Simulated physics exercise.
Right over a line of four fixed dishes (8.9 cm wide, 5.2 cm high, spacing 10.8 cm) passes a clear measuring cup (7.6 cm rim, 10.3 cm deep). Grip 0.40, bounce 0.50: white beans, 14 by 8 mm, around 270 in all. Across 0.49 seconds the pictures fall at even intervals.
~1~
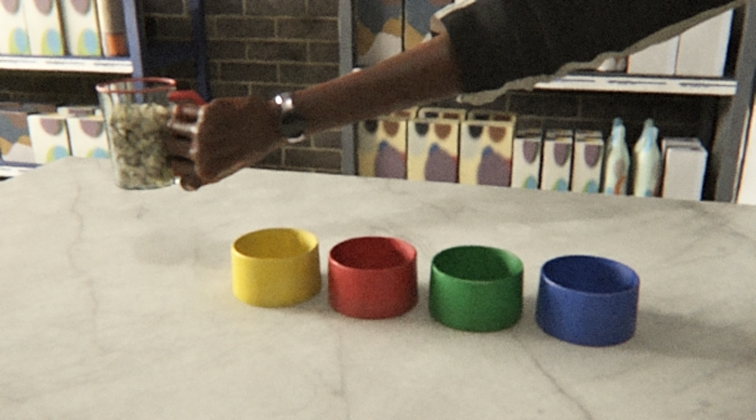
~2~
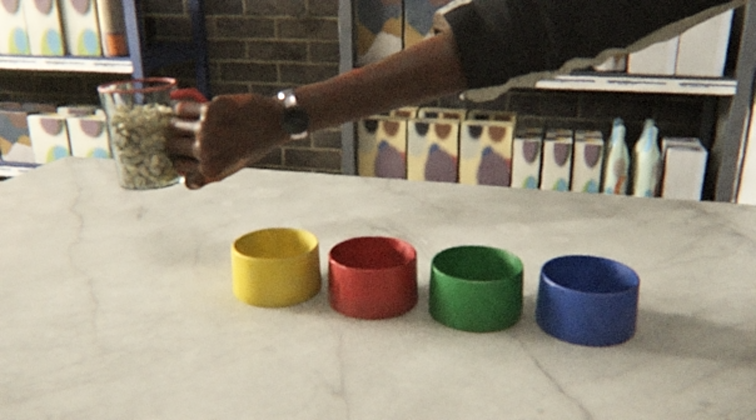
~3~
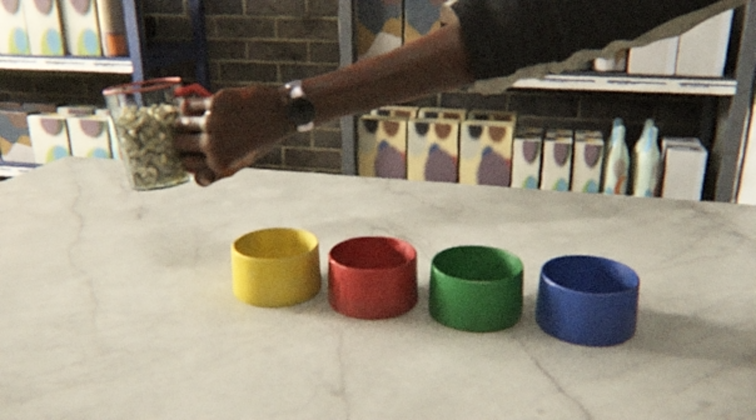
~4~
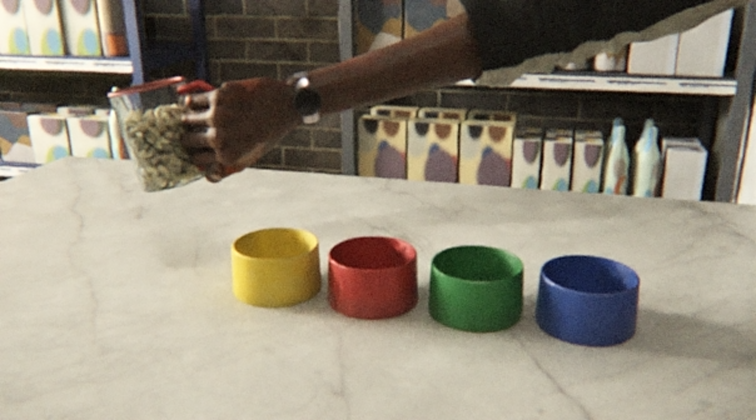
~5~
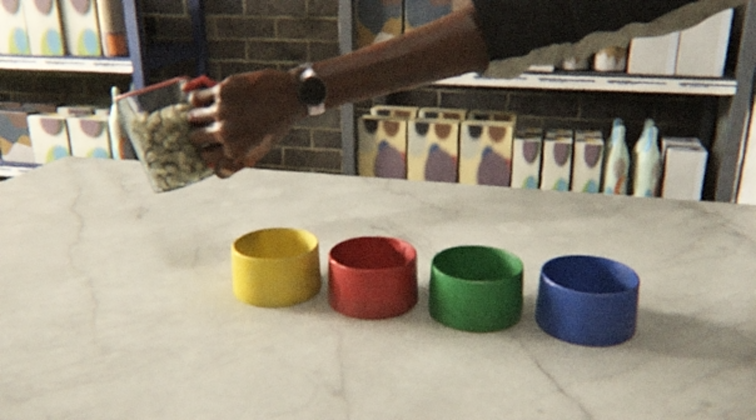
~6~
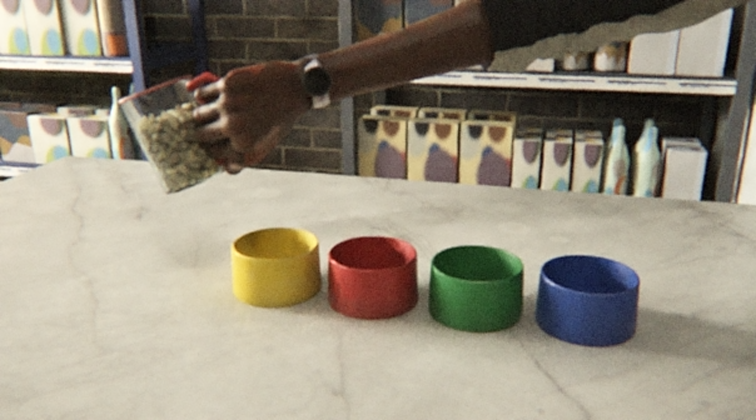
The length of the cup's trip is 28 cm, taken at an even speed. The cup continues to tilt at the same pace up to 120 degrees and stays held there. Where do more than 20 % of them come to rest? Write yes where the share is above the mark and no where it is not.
Red dish: No, blue dish: No, green dish: No, yellow dish: Yes, counter: No.
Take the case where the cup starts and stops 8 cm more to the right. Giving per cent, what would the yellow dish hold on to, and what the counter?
The yellow dish would get 0 and the counter 10.
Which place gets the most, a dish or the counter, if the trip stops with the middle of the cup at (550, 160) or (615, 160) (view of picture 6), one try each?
Try 1 - yellow; try 2 - yellow.
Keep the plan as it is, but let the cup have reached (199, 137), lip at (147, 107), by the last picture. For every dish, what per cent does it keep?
Kept per dish: Red = 60, blue = 0, green = 0, yellow = 10.
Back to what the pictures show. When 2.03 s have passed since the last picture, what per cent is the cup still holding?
Close to 50 % of the load.
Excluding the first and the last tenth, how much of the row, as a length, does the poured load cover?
Some 6 centimetres.
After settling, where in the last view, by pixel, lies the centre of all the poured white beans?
Look around (283, 266) in the last picture.
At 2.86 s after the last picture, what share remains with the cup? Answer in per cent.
About 0 percent of the load.
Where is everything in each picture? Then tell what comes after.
The first picture shows cup at (143, 134), tilt 0 degrees, lip at (105, 84), moved 0.0 cm; middle of the pieces at (145, 145); yellow dish at (275, 244); red dish at (373, 253); green dish at (477, 263); blue dish at (590, 274).
The second picture shows cup at (146, 134), tilt 2 degrees, lip at (107, 85), moved 0.4 cm; middle of the pieces at (148, 145).
The third picture shows cup at (153, 134), tilt 7 degrees, lip at (111, 89), moved 1.2 cm; middle of the pieces at (156, 145).
The fourth picture shows cup at (161, 135), tilt 11 degrees, lip at (116, 93), moved 2.1 cm; middle of the pieces at (165, 146).
The fifth picture shows cup at (169, 135), tilt 16 degrees, lip at (121, 97), moved 3.0 cm; middle of the pieces at (173, 146).
The sixth picture shows cup at (176, 136), tilt 21 degrees, lip at (127, 101), moved 3.9 cm; middle of the pieces at (181, 146); yellow dish at (275, 244); red dish at (373, 253); green dish at (477, 263); blue dish at (590, 274).
Then, 1.22 s after the last picture, tilt 79 degrees; cup holds 100 %.
Then, 2.03 s after the last picture, tilt 118 degrees; cup holds 50 %, yellow 45 %.
Then, 2.86 s after the last picture, tilt 120 degrees; cup holds 0 %, yellow 90 %.
In the end, red 0 %, blue 0 %, green 0 %, yellow 90 %, counter 10 %.
